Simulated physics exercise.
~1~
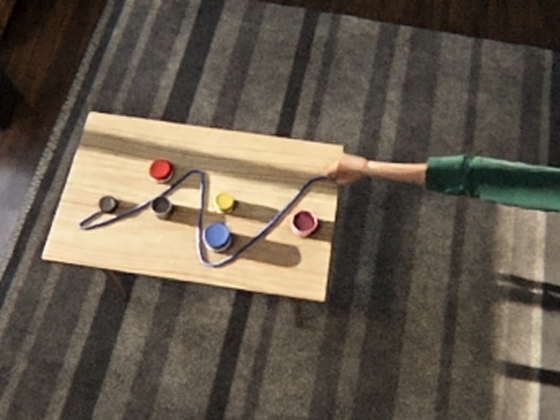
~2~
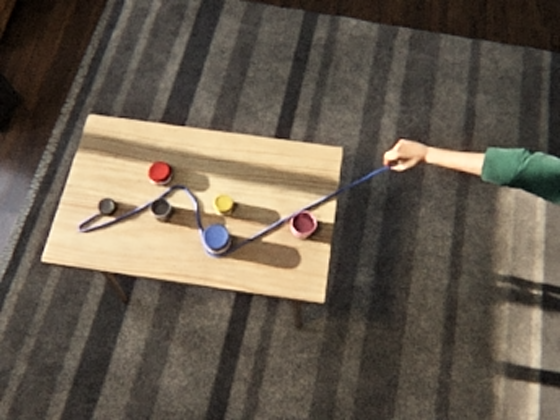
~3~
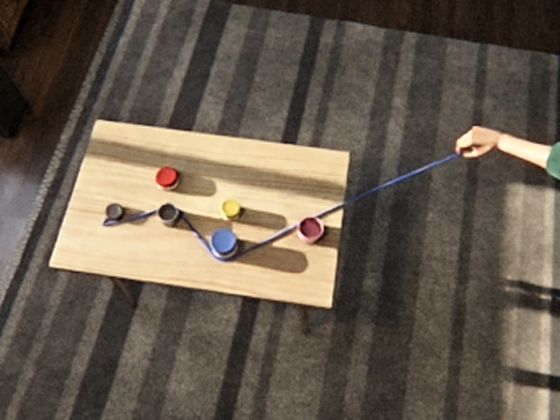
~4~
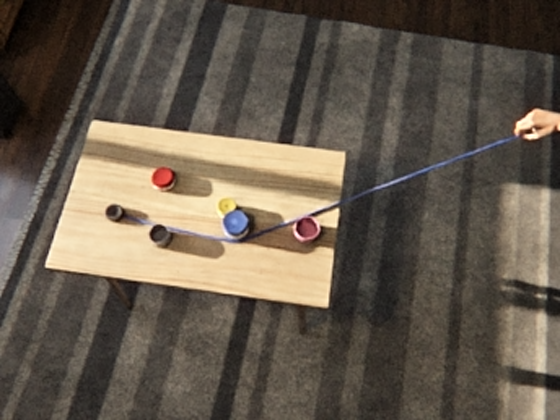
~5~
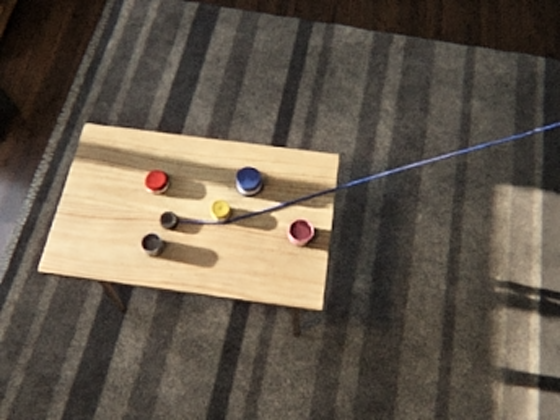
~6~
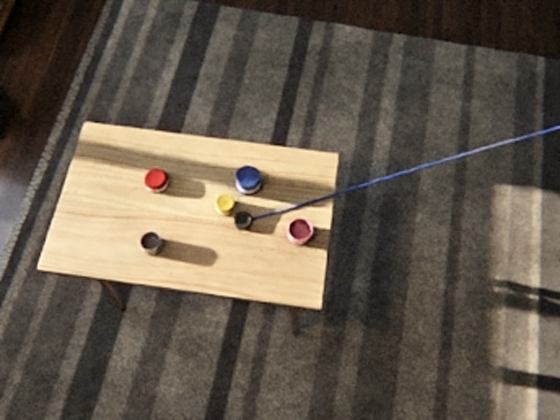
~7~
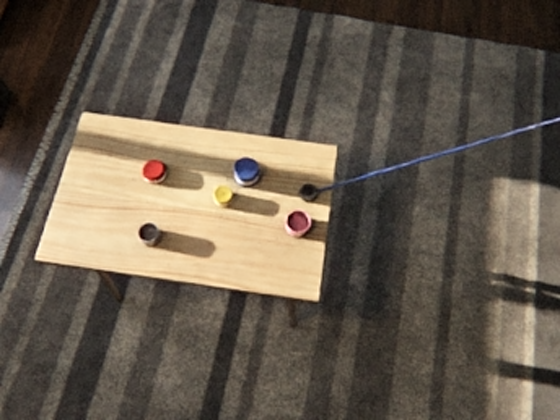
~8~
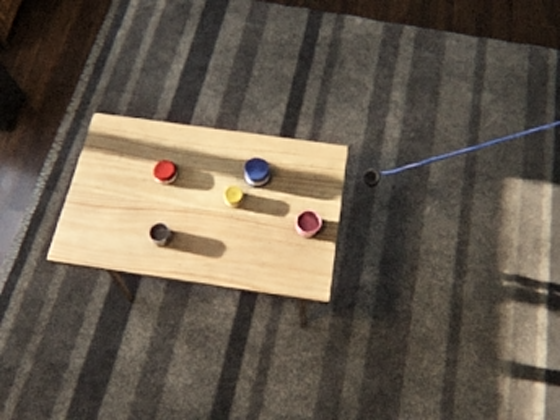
A hand in a green sleeve pulls a blue cord rightward across a pale wooden side table, seen from above on a striped grey rug. The cord winds from a small black object at the left past a red jar, a grey mug, a blue tin, a yellow tin and a pink mug. As it tightens, the grey mug shifts a little toward the near edge and the blue tin is dragged far toward the back. The black object then slides right, passing close by the yellow tin, and leaves the right edge, hanging on the cord beside the table while the others remain standing.
